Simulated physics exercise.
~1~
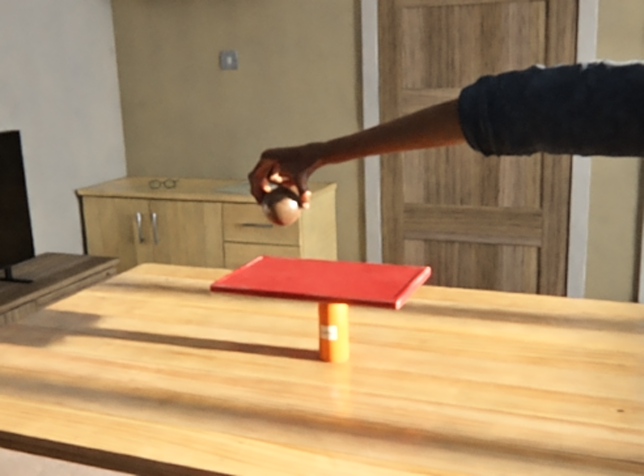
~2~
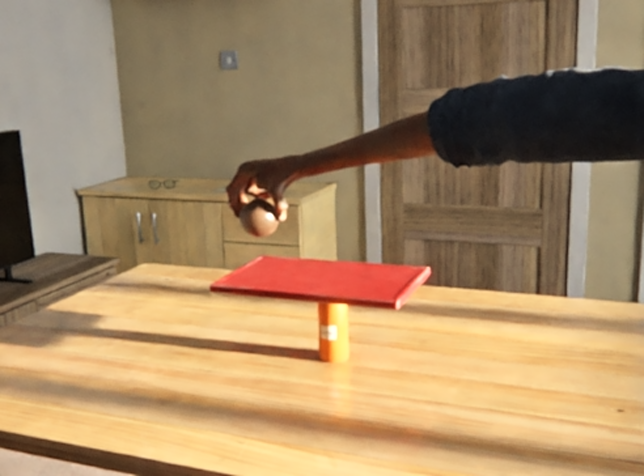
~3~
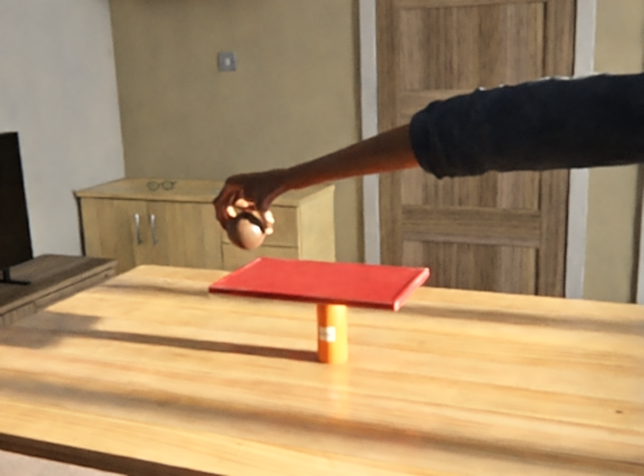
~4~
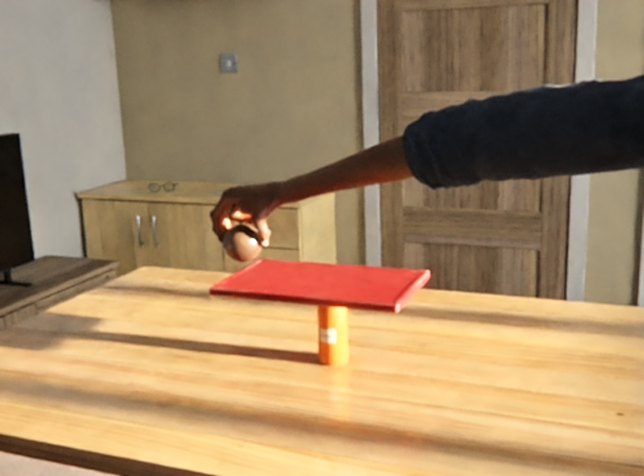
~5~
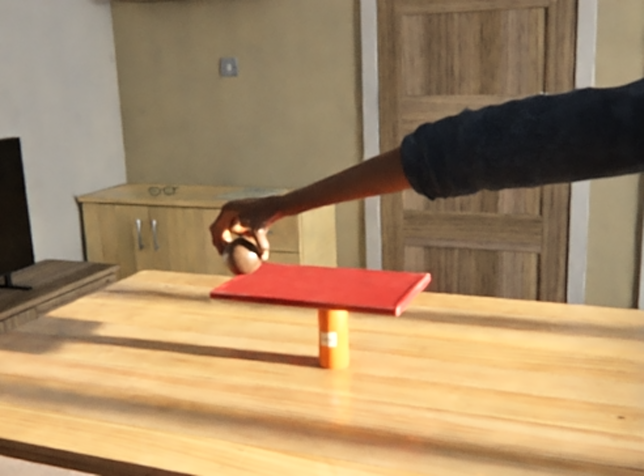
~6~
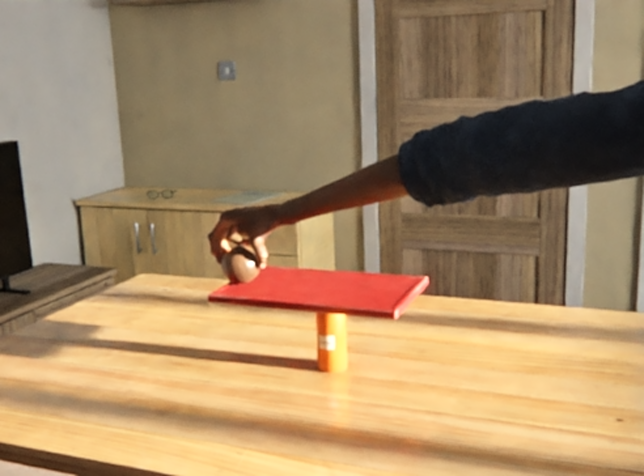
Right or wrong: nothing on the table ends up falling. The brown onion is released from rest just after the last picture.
Wrong, some of it falls.
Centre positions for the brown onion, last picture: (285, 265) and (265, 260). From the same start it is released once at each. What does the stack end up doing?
In case one it tumbles, while in case two it tumbles.
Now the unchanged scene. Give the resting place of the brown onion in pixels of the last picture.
It finishes at about (227, 343).
Then, 0.40 s later than the last frame, brown onion now fallen; red lid tilted by 58°.
Then, 0.80 s later than the last frame, red lid and orange shaker now fallen.
When it is over, fallen, brown onion, red lid and orange shaker. End places, in pixels of the last picture, brown onion near (227, 343). The stack loses its balance.
